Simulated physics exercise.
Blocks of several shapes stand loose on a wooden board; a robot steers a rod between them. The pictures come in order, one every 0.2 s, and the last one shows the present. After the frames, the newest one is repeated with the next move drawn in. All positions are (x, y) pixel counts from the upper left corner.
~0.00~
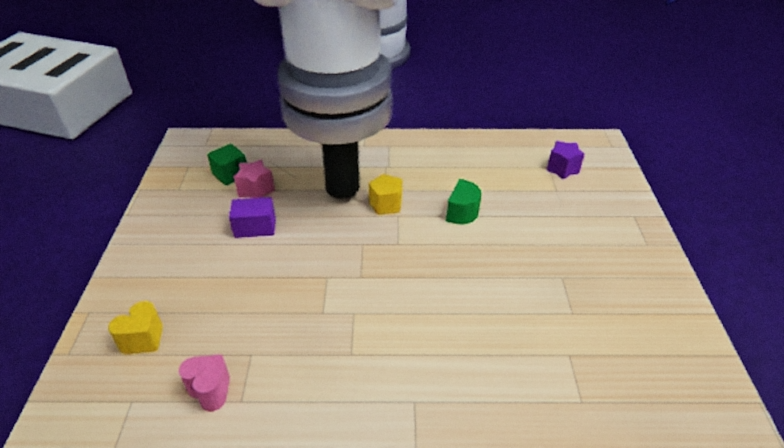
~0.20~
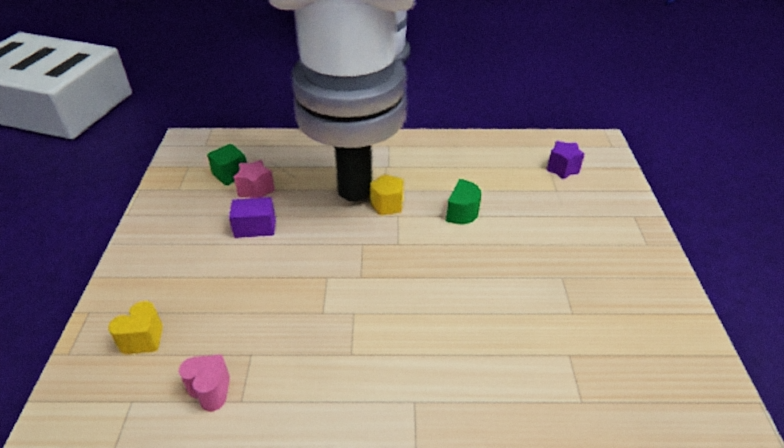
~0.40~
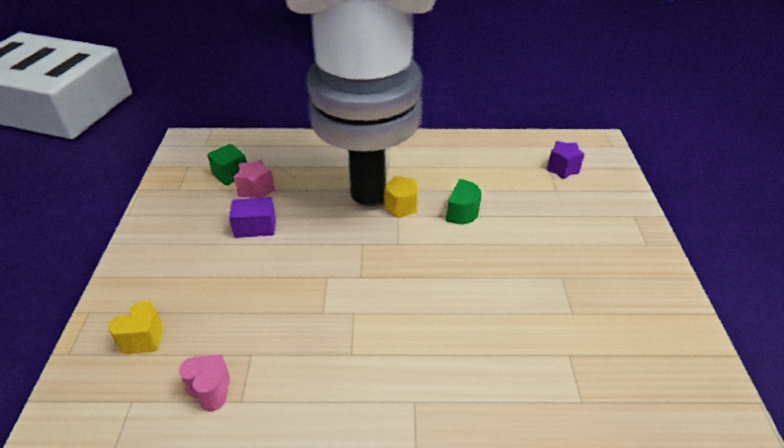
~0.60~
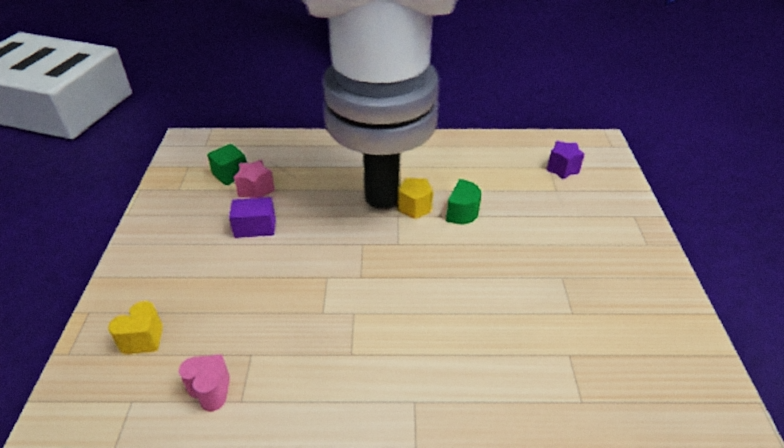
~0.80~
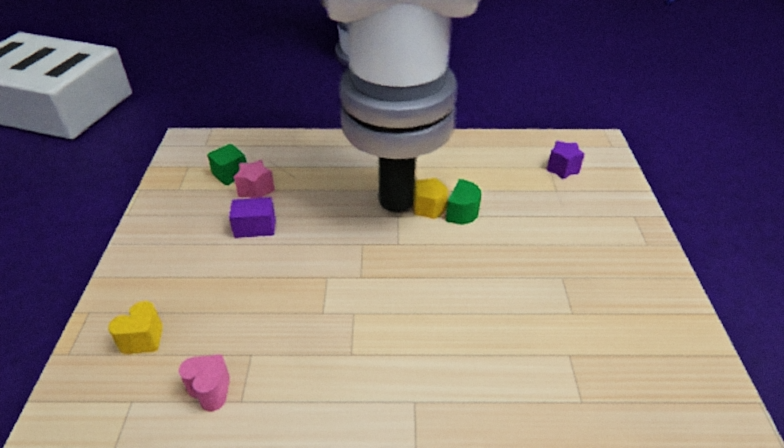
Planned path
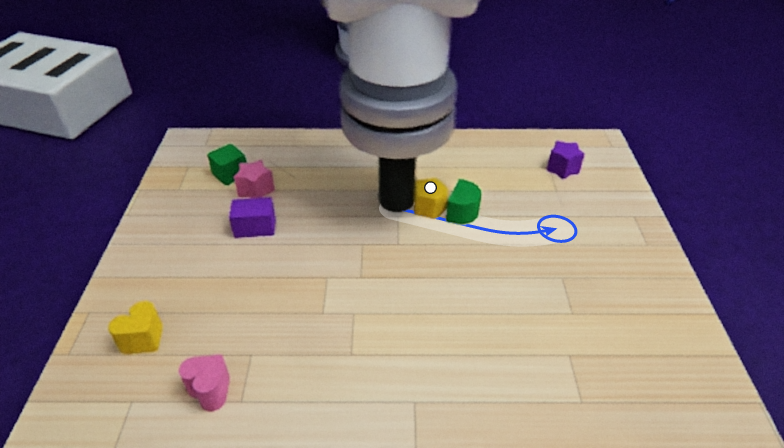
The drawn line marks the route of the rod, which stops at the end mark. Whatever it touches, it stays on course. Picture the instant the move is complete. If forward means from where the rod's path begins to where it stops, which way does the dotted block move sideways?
It heads left.
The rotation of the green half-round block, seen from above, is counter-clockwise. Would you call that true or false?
That is true.
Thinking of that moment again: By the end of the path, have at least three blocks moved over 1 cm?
No, that is not how it ends up.
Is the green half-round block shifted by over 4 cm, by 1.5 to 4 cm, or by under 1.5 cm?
It travels more than 4 cm.
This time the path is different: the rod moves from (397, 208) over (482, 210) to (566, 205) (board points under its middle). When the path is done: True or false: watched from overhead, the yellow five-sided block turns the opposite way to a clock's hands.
Verdict: False.
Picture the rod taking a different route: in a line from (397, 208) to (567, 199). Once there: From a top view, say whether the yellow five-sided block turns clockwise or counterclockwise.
It turns round clockwise.
The line goes from (397, 208) over (449, 221) and (503, 232) to (557, 229); the dot is on the yellow five-sided block.
What follows on the original path. One third of the way, rod (451, 214); yellow five-sided block (485, 195), turned 30° anticlockwise; green half-round block (513, 194), turned 15° anticlockwise.
Two thirds of the way, rod (505, 225); yellow five-sided block (531, 197), turned 55° anticlockwise; green half-round block (555, 190), turned 40° anticlockwise.
At the end, rod (559, 221); yellow five-sided block (569, 188), turned 80° anticlockwise; green half-round block (583, 175), turned 65° anticlockwise.
